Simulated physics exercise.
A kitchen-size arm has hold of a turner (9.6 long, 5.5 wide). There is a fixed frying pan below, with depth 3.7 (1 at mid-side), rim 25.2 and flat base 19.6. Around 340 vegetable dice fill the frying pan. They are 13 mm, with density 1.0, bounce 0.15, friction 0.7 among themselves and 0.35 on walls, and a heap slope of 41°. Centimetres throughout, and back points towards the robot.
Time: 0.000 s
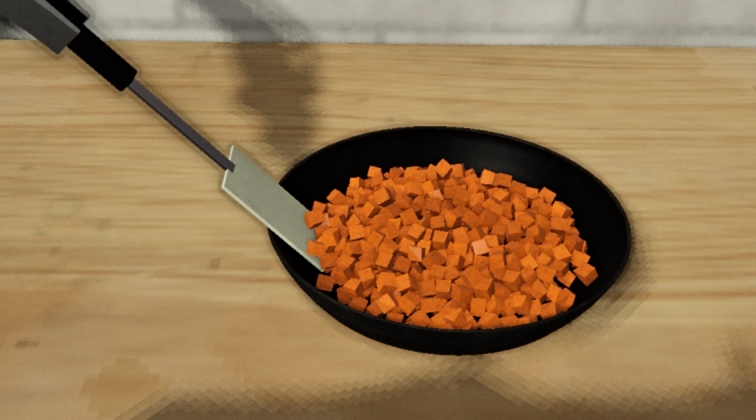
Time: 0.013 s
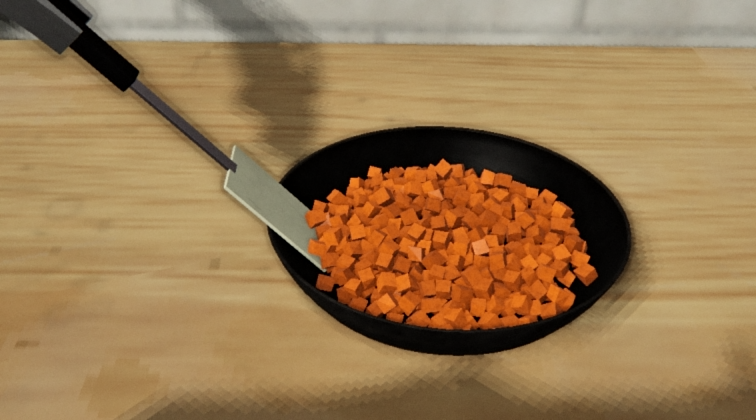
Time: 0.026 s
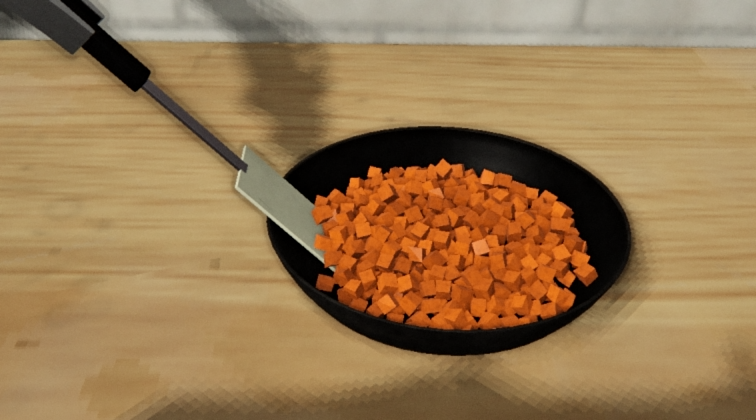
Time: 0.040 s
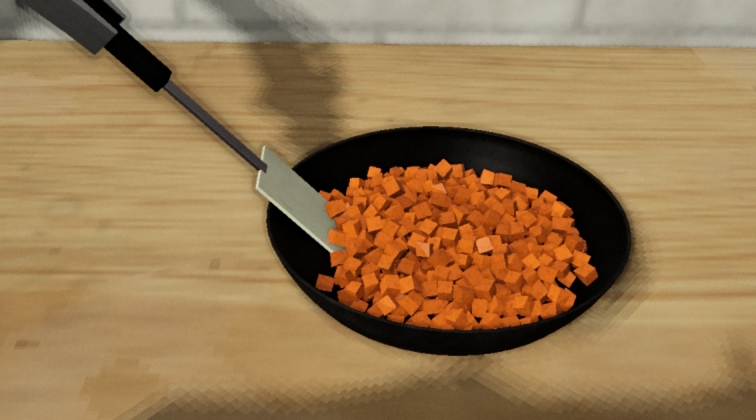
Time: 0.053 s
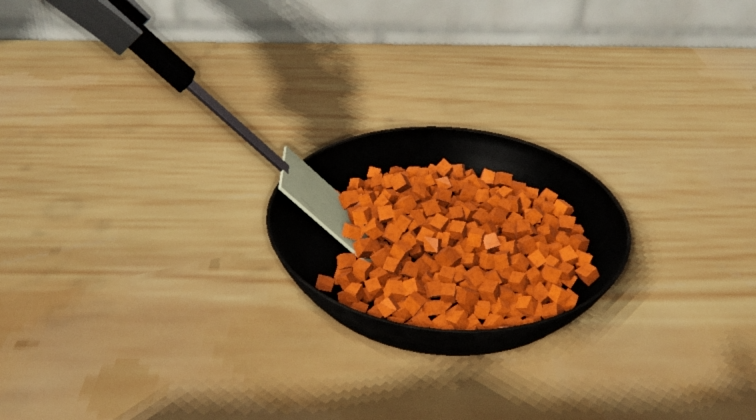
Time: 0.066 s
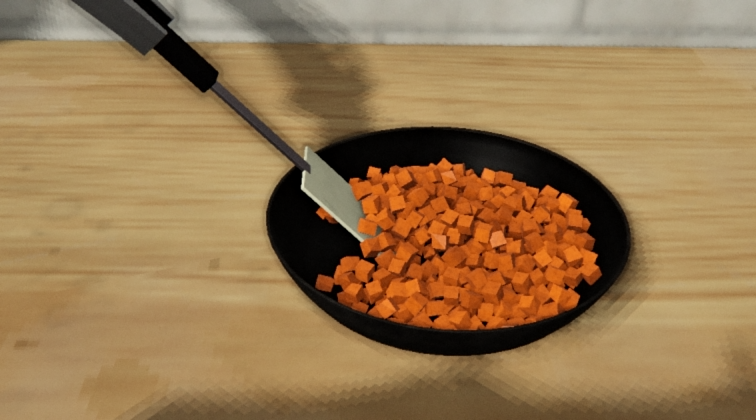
The video shows a robotic arm holding a turner at the left side of a black frying pan filled with orange vegetable cubes, then sliding the blade a short way right, pushing nearby cubes and baring some of the pan.
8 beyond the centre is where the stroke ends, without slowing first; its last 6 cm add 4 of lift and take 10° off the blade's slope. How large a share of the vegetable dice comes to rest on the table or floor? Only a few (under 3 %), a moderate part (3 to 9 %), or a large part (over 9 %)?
A large part.
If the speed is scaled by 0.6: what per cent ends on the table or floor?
I'd put it around 10 per cent.
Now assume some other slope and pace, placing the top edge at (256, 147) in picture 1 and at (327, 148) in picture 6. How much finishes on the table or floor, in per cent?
It comes to something like 10 %, give or take.
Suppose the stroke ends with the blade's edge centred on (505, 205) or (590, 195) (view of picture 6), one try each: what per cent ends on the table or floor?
Respectively some 10 and 25 percent end on the table or floor.
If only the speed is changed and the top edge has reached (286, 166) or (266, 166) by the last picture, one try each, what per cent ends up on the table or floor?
15 % and 5 %.
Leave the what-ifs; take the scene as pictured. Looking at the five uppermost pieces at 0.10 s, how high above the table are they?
Somewhere near 6 cm, I'd say.
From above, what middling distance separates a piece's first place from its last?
Roughly 2 cm.
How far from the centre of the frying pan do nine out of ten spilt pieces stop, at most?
Some 40 cm from the centre.
After 0.10 s, sloping 47°, highest piece 7 above the table; 342 in the frying pan.
After 0.13 s, sloping 44°, highest piece 8 above the table; 342 in the frying pan.
After 0.35 s, sloping 37°, highest piece 12 above the table; 283 in the frying pan, 39 on the table or floor, 20 on the blade or in flight.
After 1.40 s, sloping 37°, highest piece 4 above the table; 283 in the frying pan, 59 on the table or floor.
In the end, 283 in the frying pan, 59 on the table or floor. That is 17 % on the table or floor.
